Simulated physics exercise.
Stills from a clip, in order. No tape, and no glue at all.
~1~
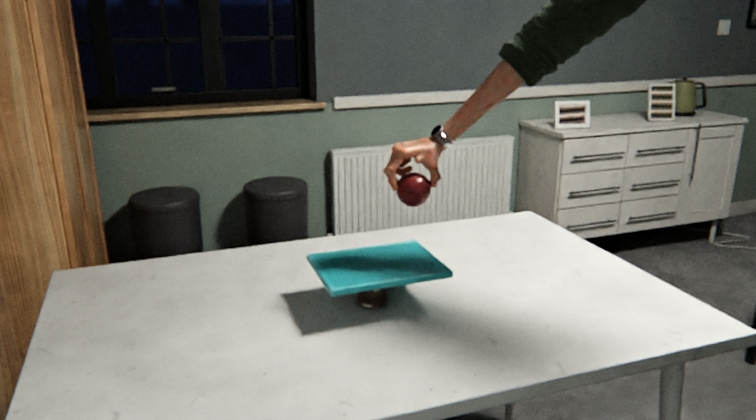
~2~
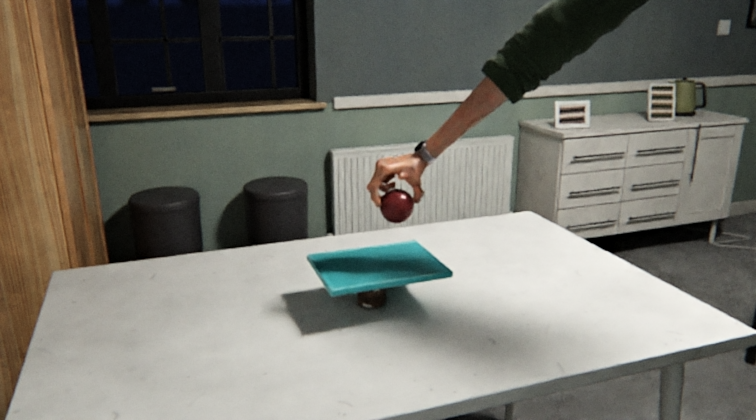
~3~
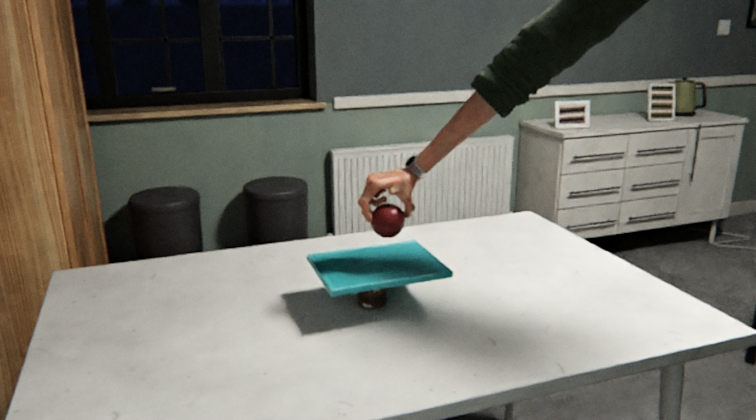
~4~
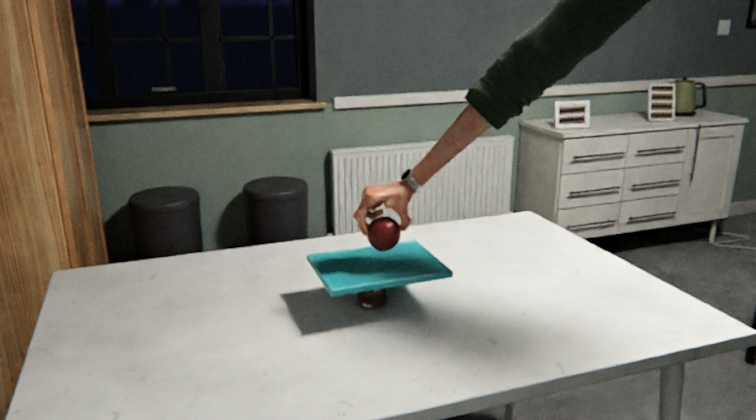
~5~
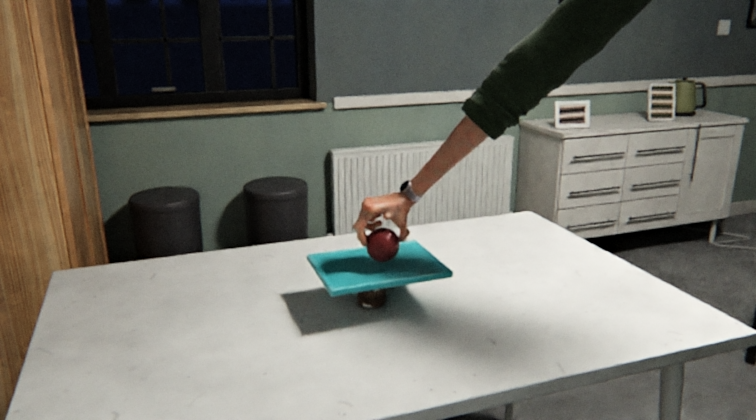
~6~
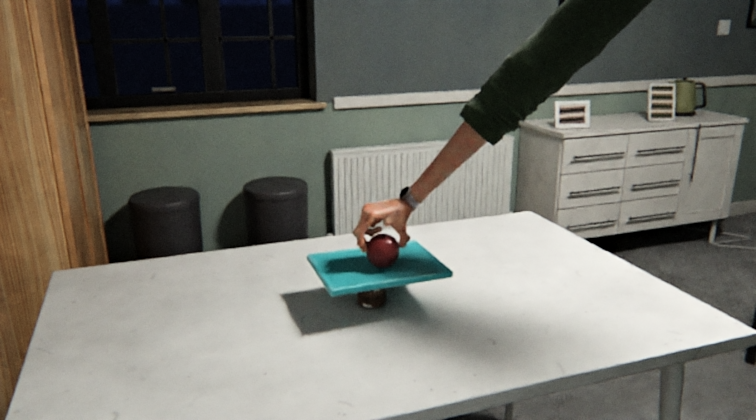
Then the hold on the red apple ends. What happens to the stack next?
The stack stays upright.
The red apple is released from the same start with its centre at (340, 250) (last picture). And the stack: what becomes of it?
Result: The stack stays stable.
Then, 0.20 s later than the last frame, all is still.
Then, 0.50 s later than the last frame, red apple resting near (383, 251).
When it is over, all 3 as before. End places, in pixels of the last picture, red apple near (383, 251). The stack holds.
